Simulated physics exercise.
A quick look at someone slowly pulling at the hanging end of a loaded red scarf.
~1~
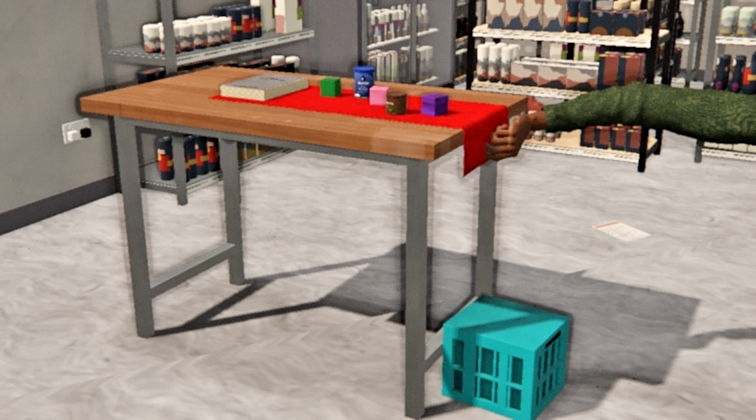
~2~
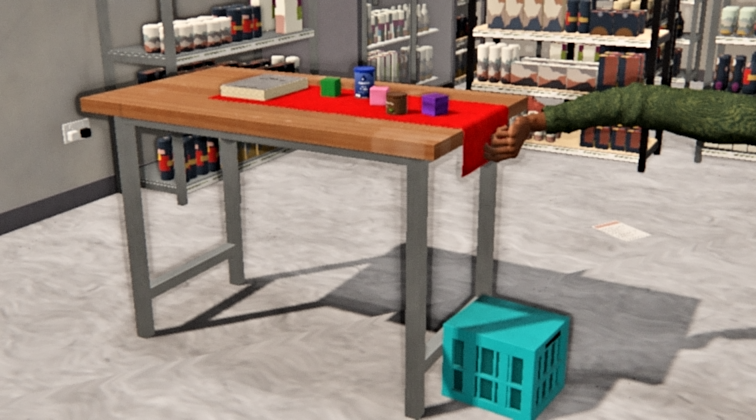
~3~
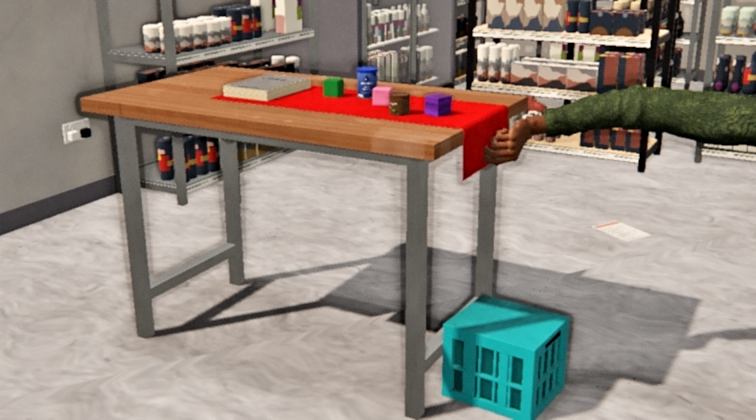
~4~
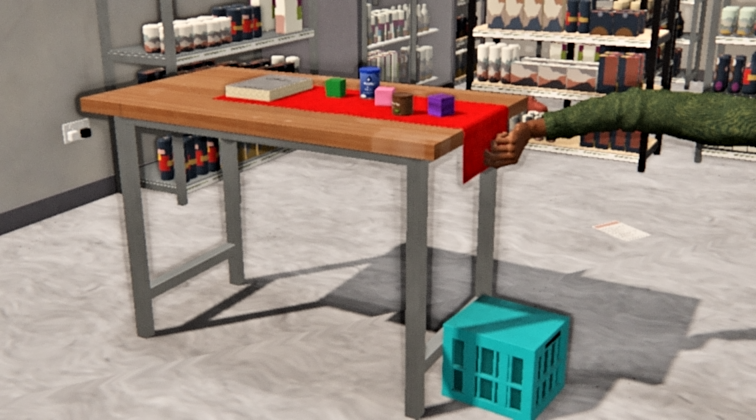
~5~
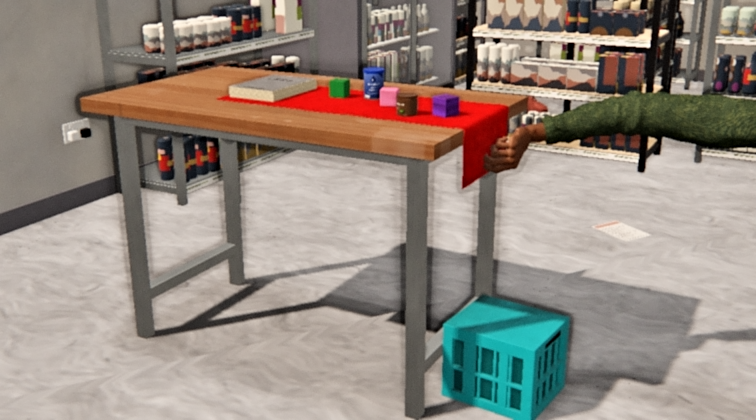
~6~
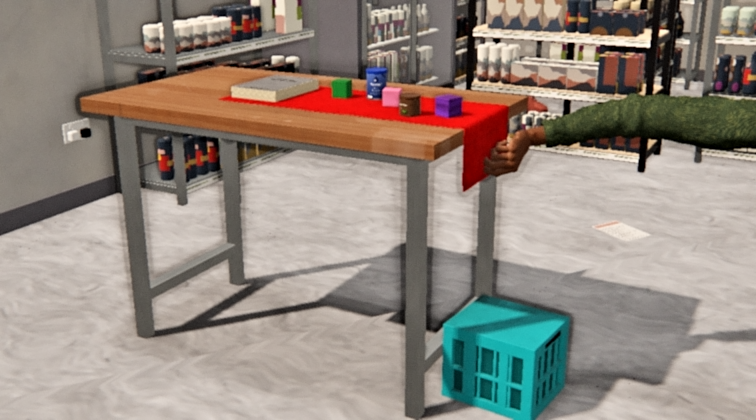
The clip shows a hand slowly pulling the hanging end of a red scarf at a table's right edge, the cloth creeping downward while the small coloured cubes, brown pot, blue can and book on it shift slightly right.
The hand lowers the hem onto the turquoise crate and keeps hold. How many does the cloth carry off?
The count of fallen things is four.
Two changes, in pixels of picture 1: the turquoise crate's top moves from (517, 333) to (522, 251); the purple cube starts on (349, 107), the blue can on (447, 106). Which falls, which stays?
The purple cube does not fall, the blue can comes down.
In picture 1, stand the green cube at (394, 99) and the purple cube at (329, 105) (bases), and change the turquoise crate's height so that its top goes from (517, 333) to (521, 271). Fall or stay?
The green cube keeps its place on top, the purple cube does not fall.
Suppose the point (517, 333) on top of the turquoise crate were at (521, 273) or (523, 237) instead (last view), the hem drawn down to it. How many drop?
Over the edge go 2 and 1.
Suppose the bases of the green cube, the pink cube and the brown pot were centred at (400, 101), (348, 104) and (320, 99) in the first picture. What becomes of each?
The green cube is carried off, the pink cube falls, the brown pot remains up.
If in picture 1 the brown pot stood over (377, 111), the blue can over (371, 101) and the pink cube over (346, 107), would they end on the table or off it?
The brown pot goes over; the blue can tumbles off; the pink cube is carried off.
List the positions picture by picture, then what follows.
Hem (463, 177); purple cube (435, 95); brown pot (397, 93); pink cube (380, 88); blue can (364, 68); green cube (331, 79); top of the crate (517, 333), in the first frame.
Hem (462, 177); purple cube (435, 95), in the second frame.
Hem (463, 180); brown pot (400, 94), in the third frame.
Hem (463, 184); pink cube (385, 88); top of the crate (517, 333), in the fourth frame.
Hem (462, 188); blue can (374, 69), in the fifth frame.
Hem (463, 192); purple cube (449, 97); brown pot (410, 95); pink cube (392, 89); blue can (377, 69); green cube (342, 80), in the sixth frame.
Early on, hem near (485, 255); purple cube and brown pot gone.
Midway, hem near (485, 302); purple cube, brown pot and pink cube gone.
Finally, hem on the crate; purple cube, brown pot, pink cube and blue can gone. It carries off four.
